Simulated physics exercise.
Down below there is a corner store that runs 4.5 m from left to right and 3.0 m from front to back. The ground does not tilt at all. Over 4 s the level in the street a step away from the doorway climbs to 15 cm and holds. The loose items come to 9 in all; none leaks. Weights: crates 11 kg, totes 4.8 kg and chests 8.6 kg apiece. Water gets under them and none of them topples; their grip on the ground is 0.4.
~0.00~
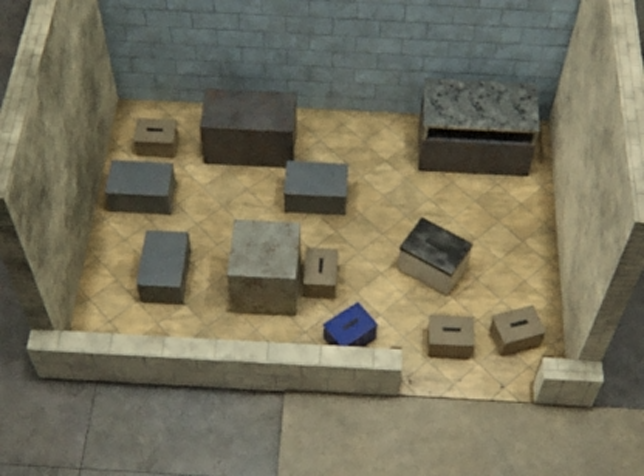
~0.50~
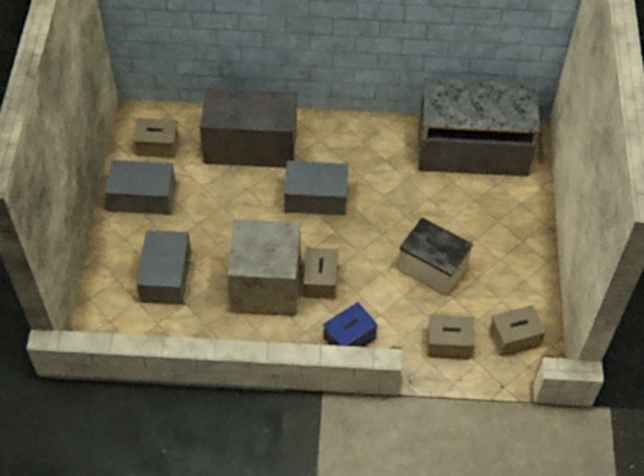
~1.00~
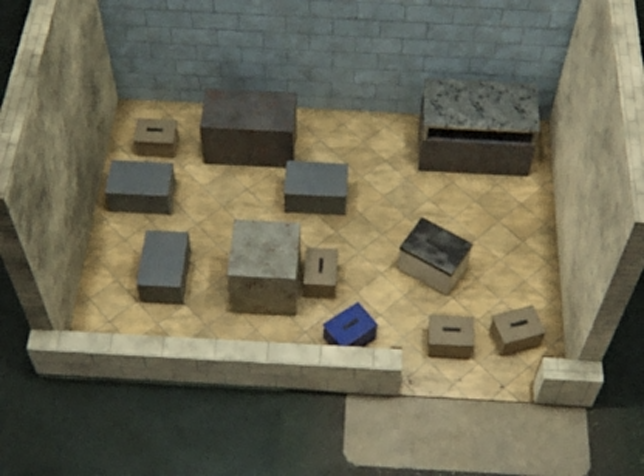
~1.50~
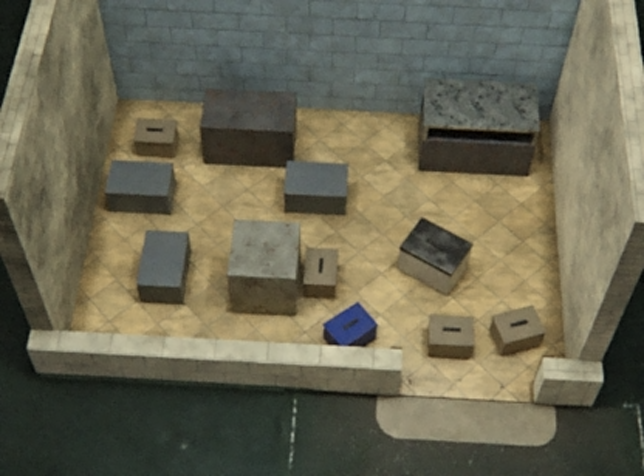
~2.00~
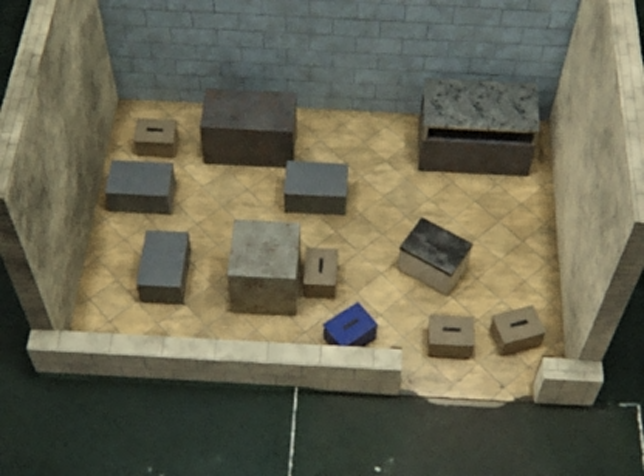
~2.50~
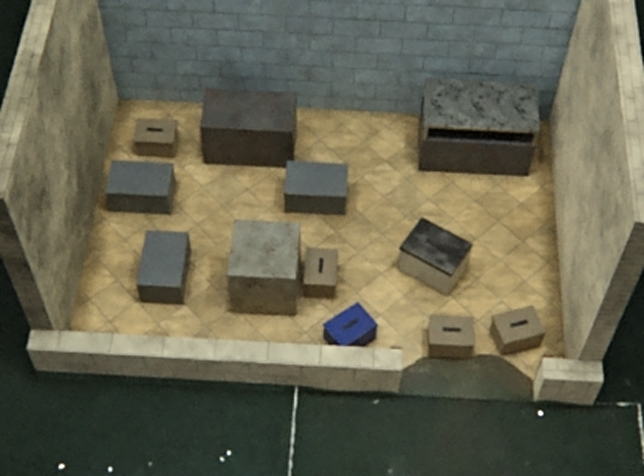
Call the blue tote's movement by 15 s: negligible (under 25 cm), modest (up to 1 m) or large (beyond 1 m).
Modest.
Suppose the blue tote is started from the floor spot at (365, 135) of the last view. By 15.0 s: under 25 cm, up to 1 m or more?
What happens is it creeps a short distance.
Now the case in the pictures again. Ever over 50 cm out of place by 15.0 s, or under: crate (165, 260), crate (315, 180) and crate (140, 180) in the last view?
Well, in sequence it's greater, greater, greater.
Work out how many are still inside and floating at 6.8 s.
It comes to 1 of them.
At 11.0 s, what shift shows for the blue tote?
About 0 cm out of place.
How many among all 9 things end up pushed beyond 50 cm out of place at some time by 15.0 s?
I make that 8.
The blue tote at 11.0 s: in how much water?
Somewhere close to 2 cm.
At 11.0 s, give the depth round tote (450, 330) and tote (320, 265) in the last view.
Roughly 6 and 4 cm.
After 3.5 s the blue tote is near (351, 324), 0.0 m from its start, aground; 0 afloat.
After 6.8 s the blue tote is near (351, 324), 0.0 m from its start, aground; 1 afloat.
After 11.0 s the blue tote is near (351, 324), 0.0 m from its start, aground; 6 afloat.
After 15.0 s the blue tote is near (385, 263), 0.7 m from its start, afloat; 9 afloat.
